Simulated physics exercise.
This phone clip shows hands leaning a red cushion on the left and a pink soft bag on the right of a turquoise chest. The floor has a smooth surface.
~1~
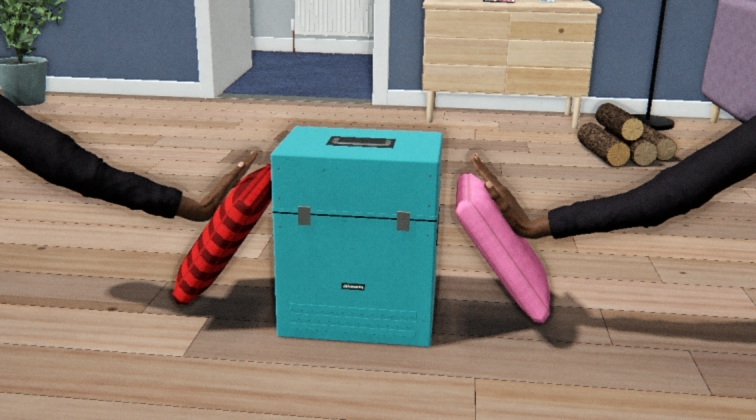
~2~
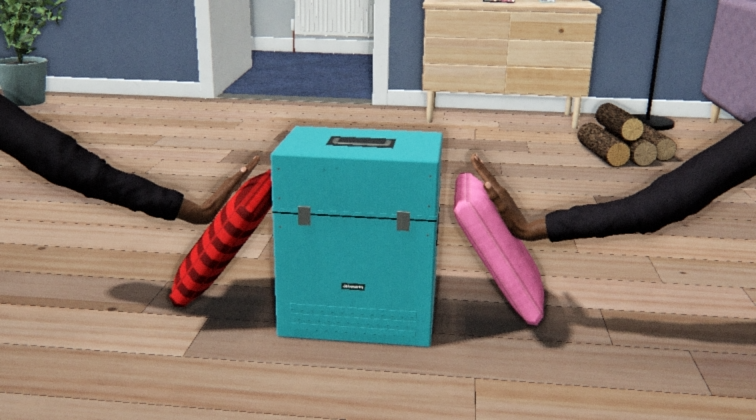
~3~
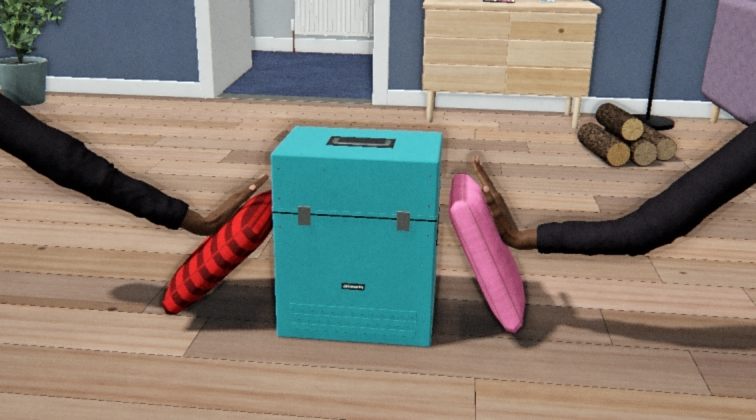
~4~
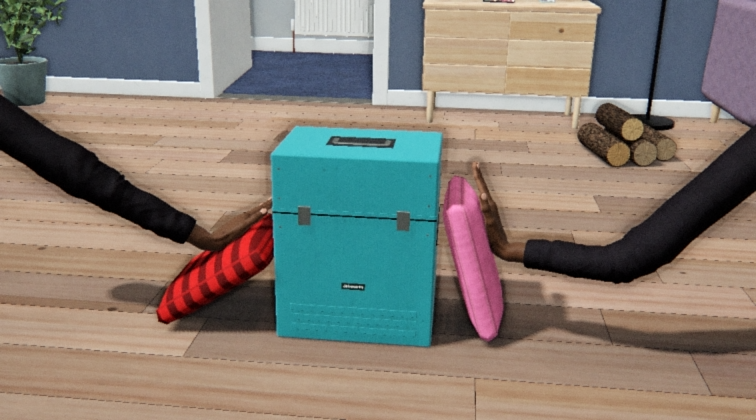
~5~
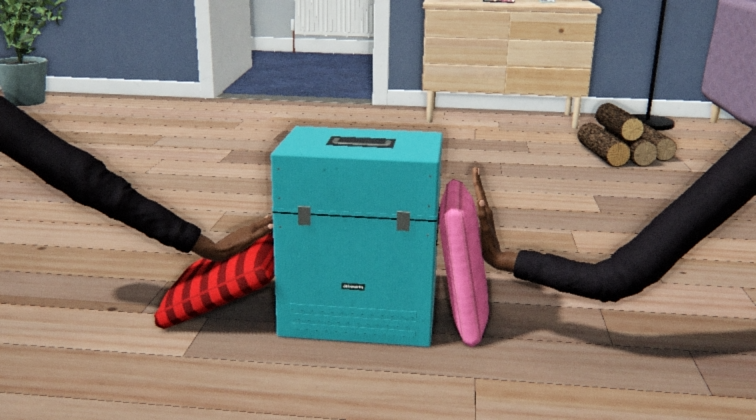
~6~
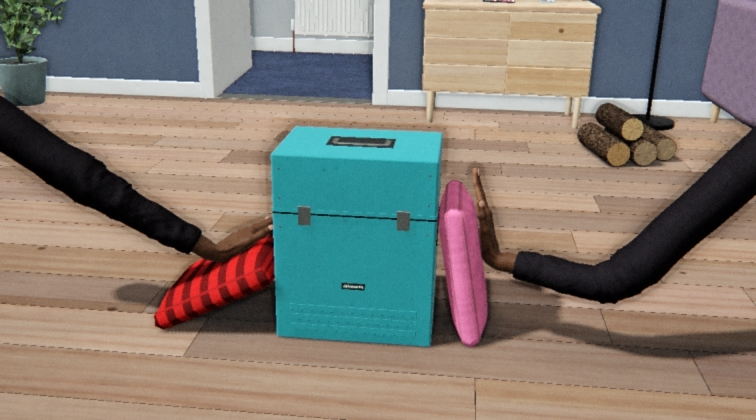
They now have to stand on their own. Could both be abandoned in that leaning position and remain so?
The red cushion ends up lying down; the pink soft bag remains leaning.
Then, 0.24 s on from there, cushion flat on the floor near (225, 290); soft bag propped as before near (462, 263).
Then, 0.48 s on from there, cushion flat on the floor near (223, 293); soft bag propped as before near (462, 263).
In the end, cushion flat on the floor near (223, 293); soft bag propped as before near (462, 263). The red cushion slips and lies down and the pink soft bag holds its lean.
